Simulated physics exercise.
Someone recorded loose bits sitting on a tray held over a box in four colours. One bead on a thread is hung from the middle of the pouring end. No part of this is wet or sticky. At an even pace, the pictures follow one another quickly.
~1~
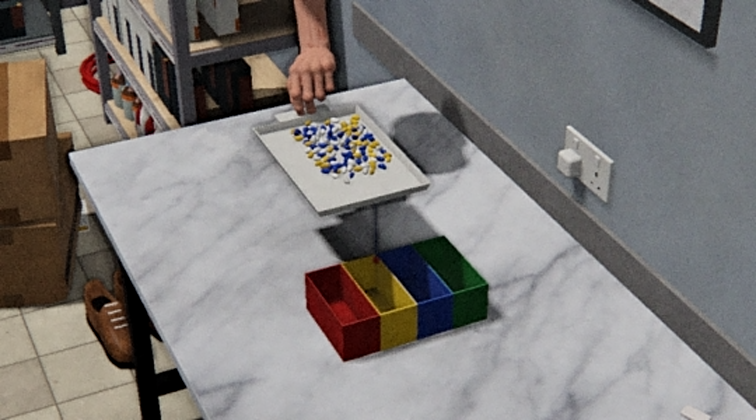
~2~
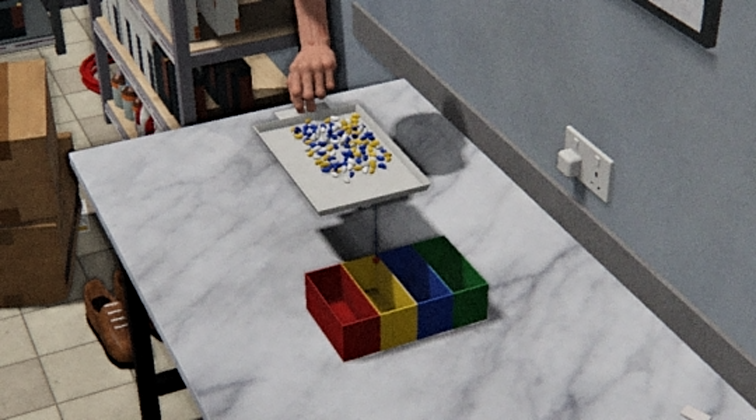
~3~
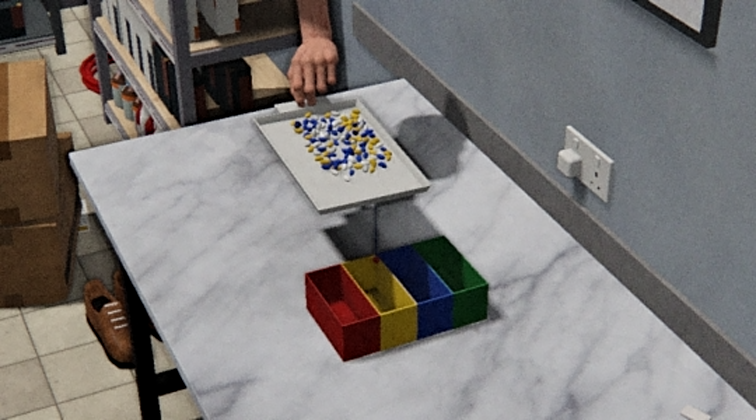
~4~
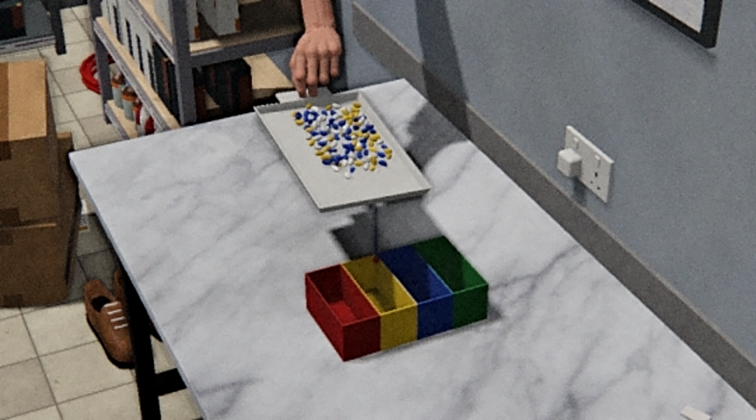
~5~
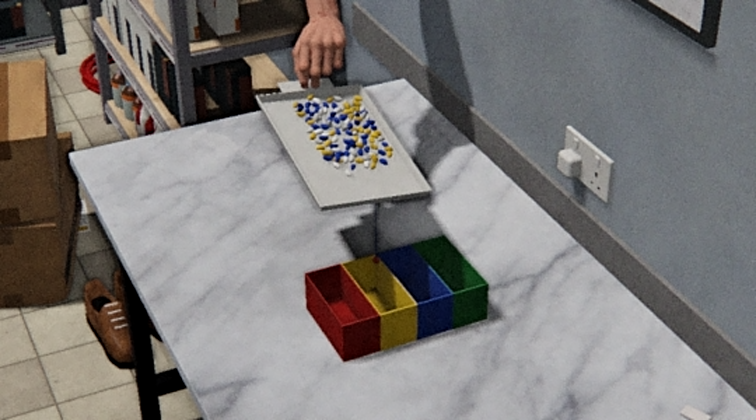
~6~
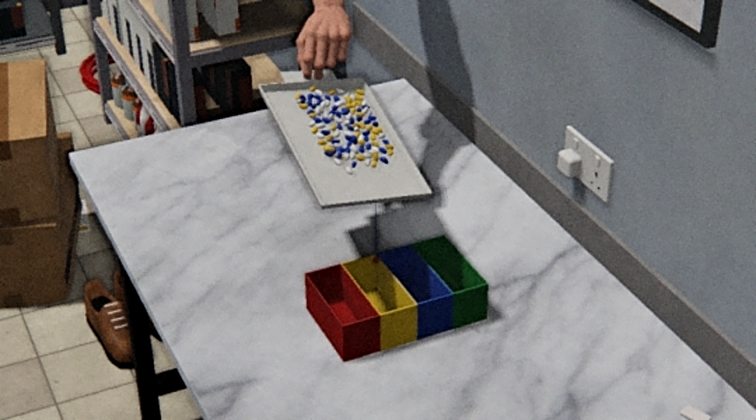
A hand gradually tilting a white tray of blue, yellow and white pieces toward its right corner above a four-coloured box.
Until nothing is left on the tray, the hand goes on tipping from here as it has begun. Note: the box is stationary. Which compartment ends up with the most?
The green one.
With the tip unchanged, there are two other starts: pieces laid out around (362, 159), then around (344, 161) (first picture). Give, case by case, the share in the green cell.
Close to 60 in a hundred, then close to 50 in a hundred.
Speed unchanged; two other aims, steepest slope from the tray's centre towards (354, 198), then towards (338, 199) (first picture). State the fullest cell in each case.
First try: The red one; second try: The cell in red.
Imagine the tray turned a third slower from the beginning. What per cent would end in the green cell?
About 60 %.
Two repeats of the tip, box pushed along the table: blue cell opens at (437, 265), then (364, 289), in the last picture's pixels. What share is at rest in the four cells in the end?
The first yields 100 per cent and the second 10 per cent.
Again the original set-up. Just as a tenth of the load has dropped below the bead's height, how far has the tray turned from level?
The tilt is near 65° by then.
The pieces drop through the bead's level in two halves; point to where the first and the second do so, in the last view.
Earlier portion about (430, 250); later portion about (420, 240).
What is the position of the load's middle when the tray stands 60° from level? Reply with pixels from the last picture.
The middle of the pieces sits at roughly (408, 179).
Soon, tray tipped steeply; most on the tray; a stray few in the green cell; about a quarter falling or outside the box.
A while on, tray tipped right over; about a quarter on the tray; about half in the green cell; about a quarter in the blue cell; a small part falling or outside the box.
Towards the end, tray tipped past a quarter turn; about half in the green cell; about a third in the blue cell; a stray few falling or outside the box.
Finally, tray tipped past a quarter turn; about half in the green cell; about a third in the blue cell; none in the red cell; none in the yellow cell; a stray few outside the box.
